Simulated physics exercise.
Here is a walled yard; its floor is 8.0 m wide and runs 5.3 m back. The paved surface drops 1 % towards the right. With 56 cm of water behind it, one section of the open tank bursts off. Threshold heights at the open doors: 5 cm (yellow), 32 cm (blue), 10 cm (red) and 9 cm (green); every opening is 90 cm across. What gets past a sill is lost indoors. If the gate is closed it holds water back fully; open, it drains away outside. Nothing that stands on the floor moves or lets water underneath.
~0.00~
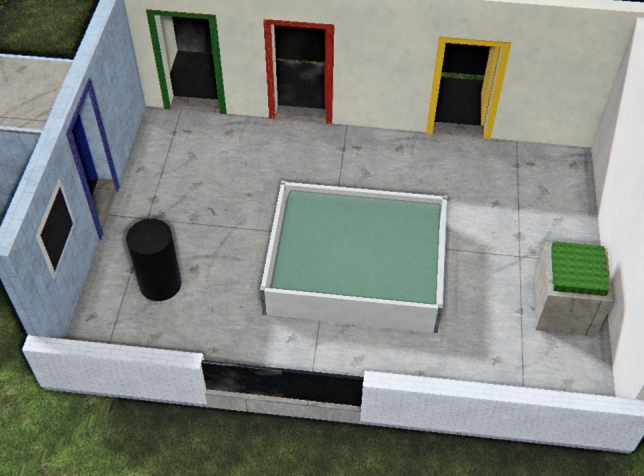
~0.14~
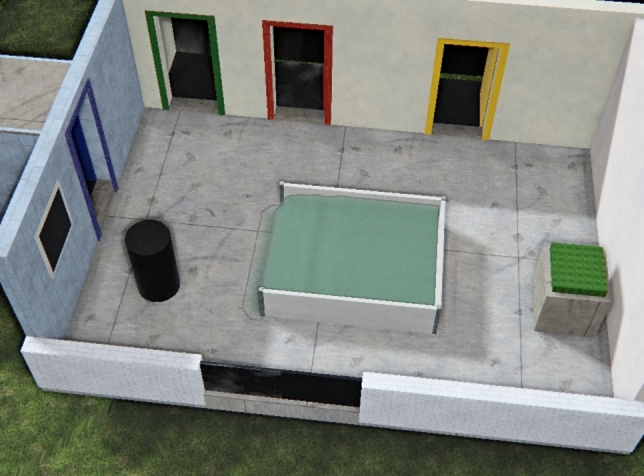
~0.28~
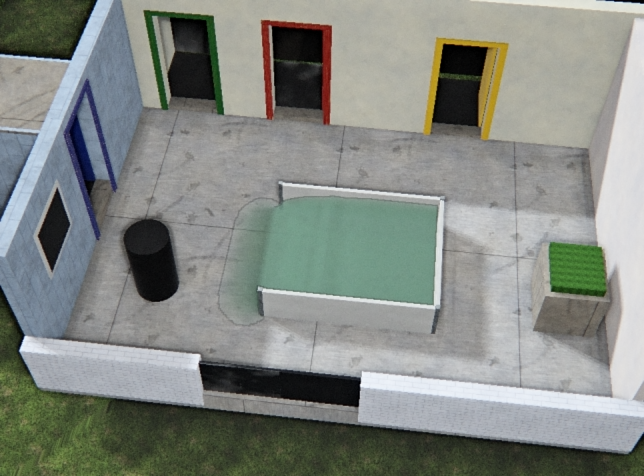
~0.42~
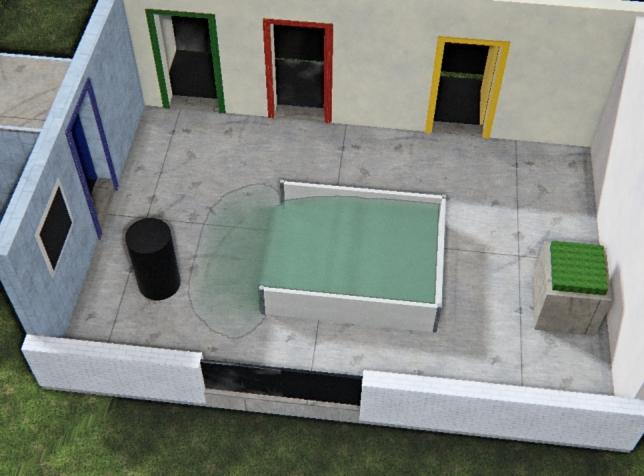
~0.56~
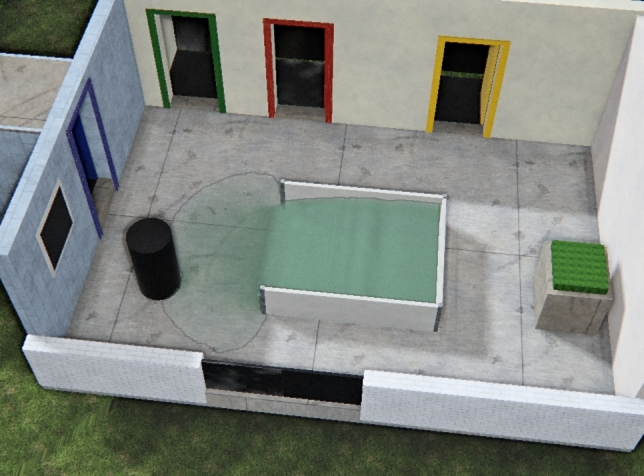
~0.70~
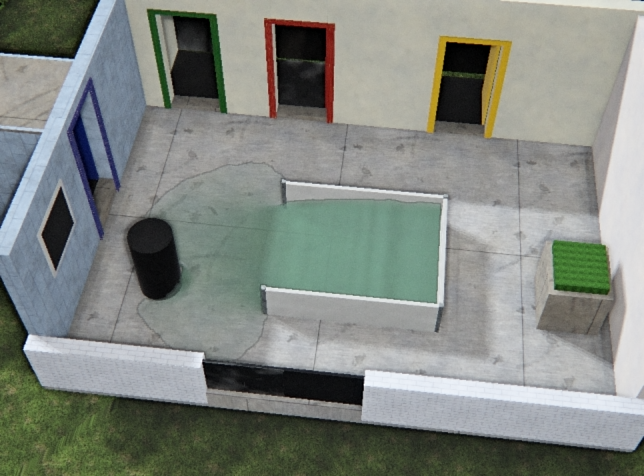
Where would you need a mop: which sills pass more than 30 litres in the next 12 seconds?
Within that time: At the yellow door it stays under the limit; at the blue door it stays under the limit; at the red door it keeps below the limit; at the green door it goes over the limit.
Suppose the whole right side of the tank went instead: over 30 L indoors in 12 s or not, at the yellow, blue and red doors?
Then: Yellow past it, blue under, red below.
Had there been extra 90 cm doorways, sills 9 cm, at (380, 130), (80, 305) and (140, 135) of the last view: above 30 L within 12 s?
In turn: Below, above, past it.
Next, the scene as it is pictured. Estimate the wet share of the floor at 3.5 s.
Near 40 per cent is wet.
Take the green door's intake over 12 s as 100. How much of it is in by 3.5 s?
Some 30 per cent by then.
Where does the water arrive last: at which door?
It is the yellow one.
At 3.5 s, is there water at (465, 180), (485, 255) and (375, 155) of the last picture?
In turn: Still dry, dry, not reached.
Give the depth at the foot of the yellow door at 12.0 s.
About 3.0 cm.
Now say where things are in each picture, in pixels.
In the first picture, still water, 56 cm deep, in the open tank at (357, 245).
In the second picture, the front is at (260, 317), 1.1 m from the gap at (275, 254); 0.4 m2 of floor is under water; 56 cm left at the back of the open tank.
In the third picture, water pours out at (274, 254) and has run 1.2 m, to (238, 318); typically 10 cm deep outside, 56 cm at the open tank's back.
In the fourth picture, the front is at (214, 324), 1.5 m from the gap at (276, 253); 2.7 m2 of floor is under water; 56 cm left at the back of the open tank.
In the fifth picture, water pours out at (276, 253) and has run 1.8 m, to (179, 320); typically 7 cm deep outside, 56 cm at the open tank's back.
In the sixth picture, water pours out at (277, 254) and has run 2.3 m, to a hidden place; typically 6 cm deep outside, 56 cm at the open tank's back.
After 1.4 s water covers 30 % of the floor and is deepest (34 cm) near (106, 226); yellow door not reached, blue door 31 cm at the sill, 0 L in, red door not reached, green door not reached.
After 2.2 s water covers 35 % of the floor and is deepest (32 cm) near (109, 217); yellow door not reached, blue door 31 cm at the sill, 1 L in, red door not reached, green door 5 cm at the sill, 0 L in.
After 3.5 s water covers 40 % of the floor and is deepest (34 cm) near (146, 110); yellow door not reached, blue door 21 cm at the sill, 1 L in, red door not reached, green door 23 cm at the sill, 60 L in.
After 7.0 s water covers 95 % of the floor and is deepest (19 cm) near (619, 424); yellow door 3 cm at the sill, 0 L in, blue door 9 cm at the sill, 1 L in, red door 8 cm at the sill, 0 L in, green door 12 cm at the sill, 179 L in.
After 12.0 s water covers 100 % of the floor and is deepest (13 cm) near (602, 258); yellow door 3 cm at the sill, 0 L in, blue door 3 cm at the sill, 1 L in, red door 4 cm at the sill, 0 L in, green door 4 cm at the sill, 187 L in.
